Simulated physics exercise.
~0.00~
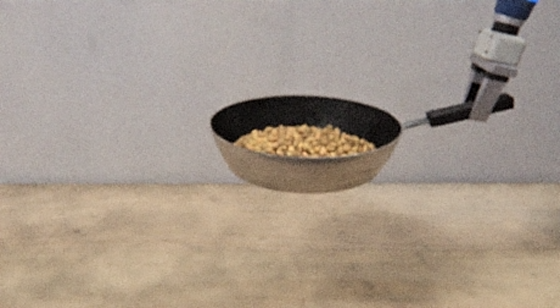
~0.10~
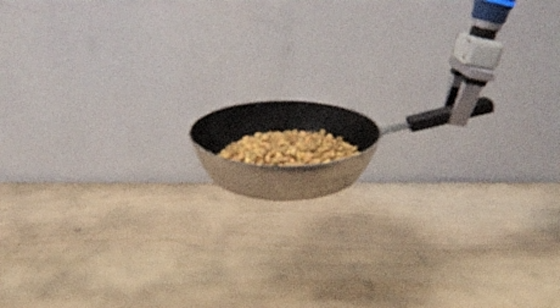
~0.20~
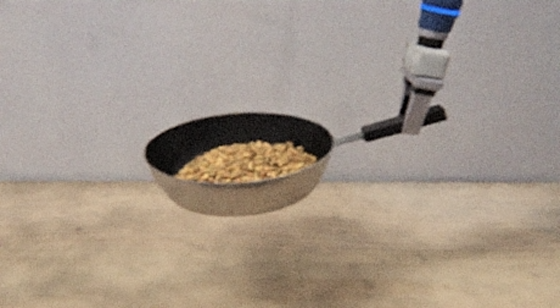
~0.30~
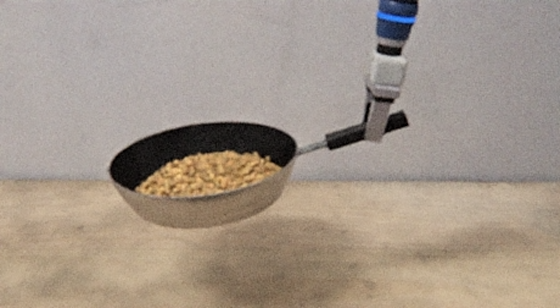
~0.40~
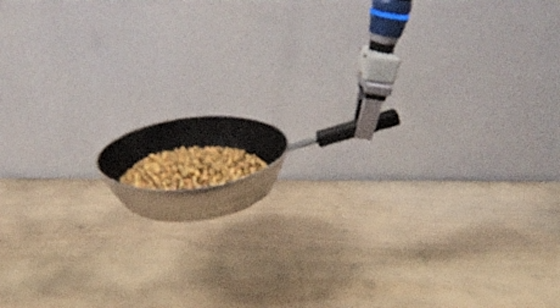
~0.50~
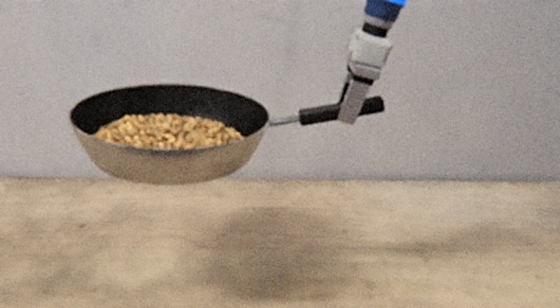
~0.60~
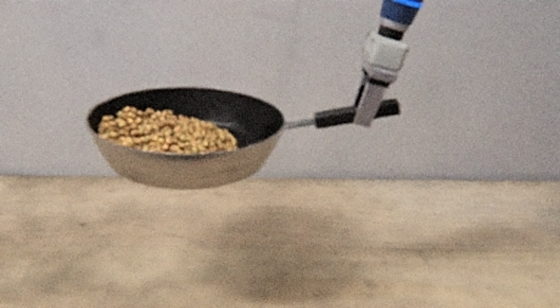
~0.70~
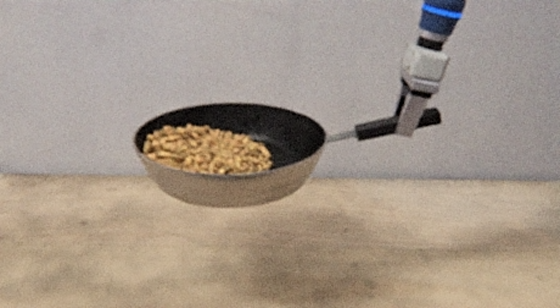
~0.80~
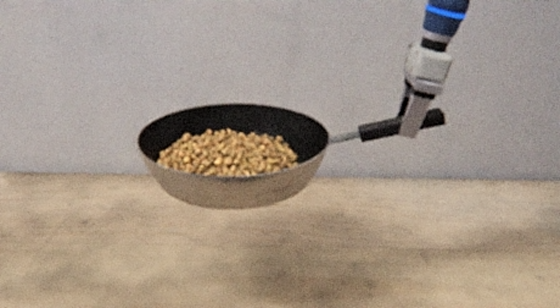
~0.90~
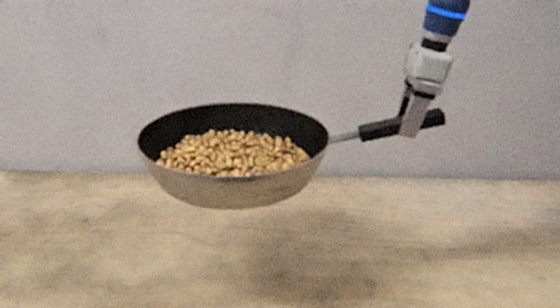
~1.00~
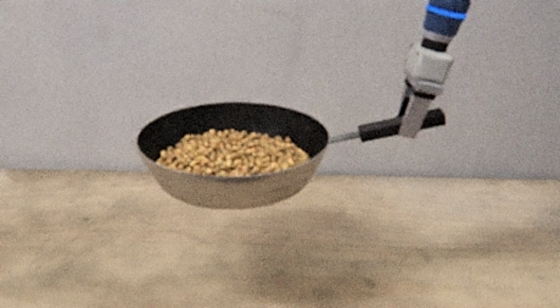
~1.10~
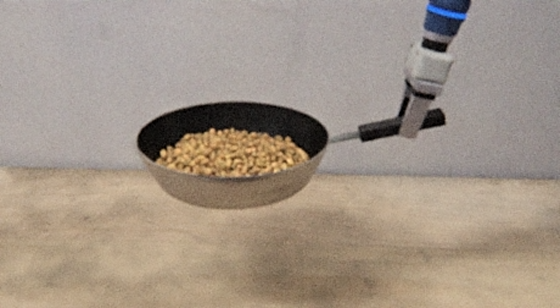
Frying pan heaped with dried chickpeas gliding left, then partway back right in a robot arm's grip, finally hanging still, chickpeas inside.
